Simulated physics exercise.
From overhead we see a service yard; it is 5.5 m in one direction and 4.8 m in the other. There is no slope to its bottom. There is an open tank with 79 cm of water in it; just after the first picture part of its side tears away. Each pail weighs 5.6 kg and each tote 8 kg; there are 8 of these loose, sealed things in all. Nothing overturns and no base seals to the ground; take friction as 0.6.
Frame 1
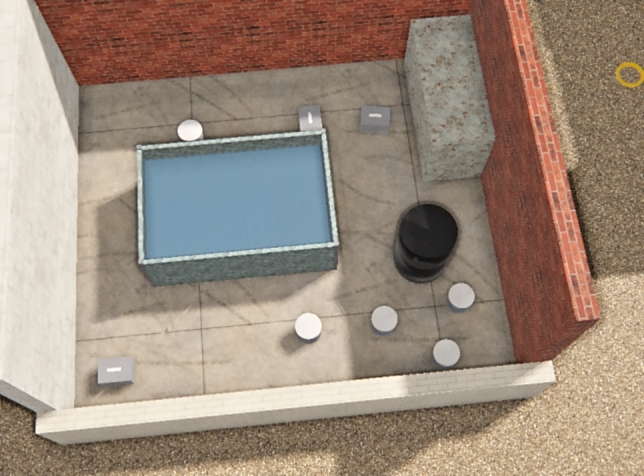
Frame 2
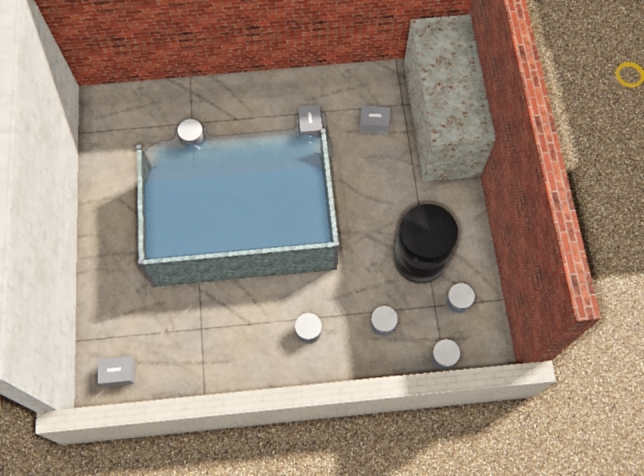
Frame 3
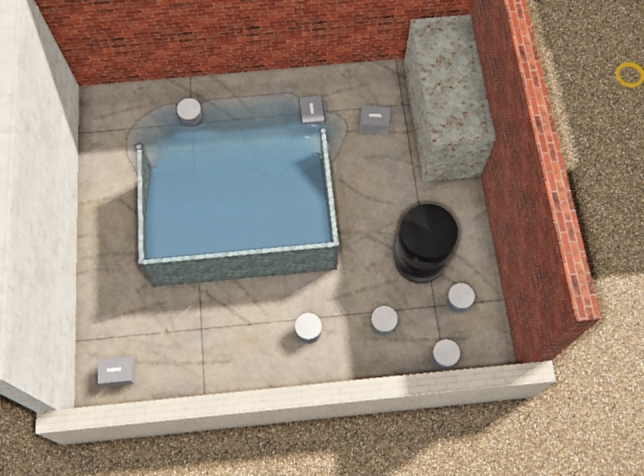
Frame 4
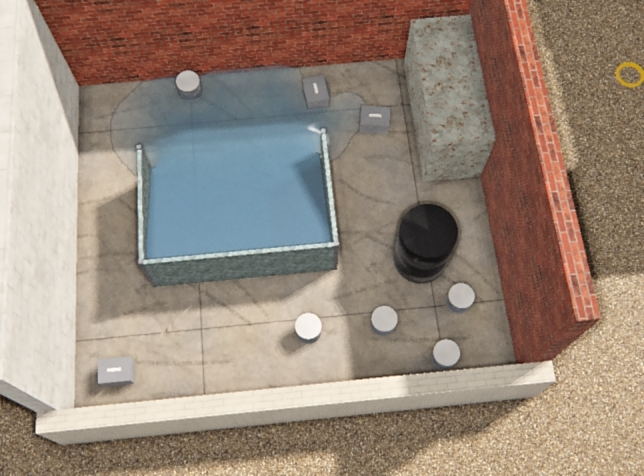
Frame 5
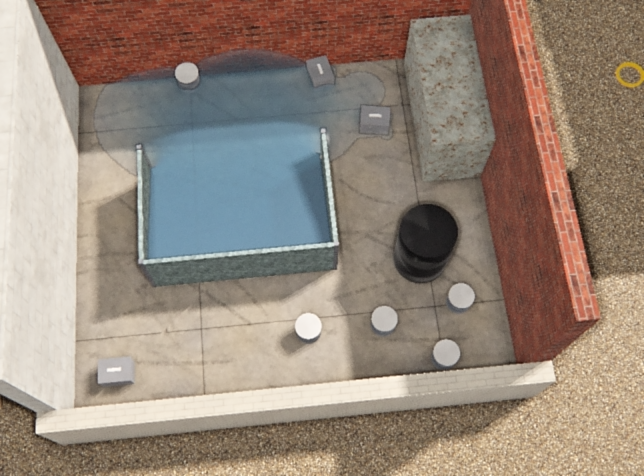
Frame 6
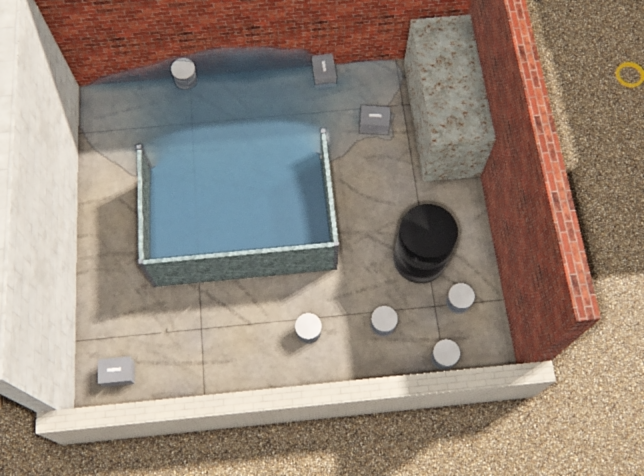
Water pours from the tank's open back side, pushing a pail and a tote toward the brick wall.
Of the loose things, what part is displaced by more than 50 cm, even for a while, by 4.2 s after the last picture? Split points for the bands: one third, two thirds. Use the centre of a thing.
My call: Two thirds or more.
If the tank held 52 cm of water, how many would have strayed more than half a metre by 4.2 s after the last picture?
Then the count would be 4.
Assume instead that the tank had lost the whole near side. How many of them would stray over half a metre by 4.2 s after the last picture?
In that case 5 of them.
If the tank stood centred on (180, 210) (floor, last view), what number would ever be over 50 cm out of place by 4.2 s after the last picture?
Then the count would be 5.
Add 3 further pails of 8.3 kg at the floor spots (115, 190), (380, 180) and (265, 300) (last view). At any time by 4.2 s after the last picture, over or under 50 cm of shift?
Check, in order - exceeded, exceeded, not exceeded.
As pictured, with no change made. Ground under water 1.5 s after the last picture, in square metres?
The covered patch comes to about 14 m2.
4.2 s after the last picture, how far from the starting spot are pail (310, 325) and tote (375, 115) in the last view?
In that order: 60 cm, 350 cm.
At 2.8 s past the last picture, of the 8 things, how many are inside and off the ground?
Count: 2.
Then, 0.4 s after the last picture 2 of 8 are over 50 cm from their spots; 2 afloat.
Then, 1.5 s after the last picture 3 of 8 are over 50 cm from their spots; 1 afloat.
Then, 2.8 s after the last picture 3 of 8 are over 50 cm from their spots; 2 afloat.
Then, 4.2 s after the last picture 7 of 8 are over 50 cm from their spots, and 7 have been at some point; 6 afloat.
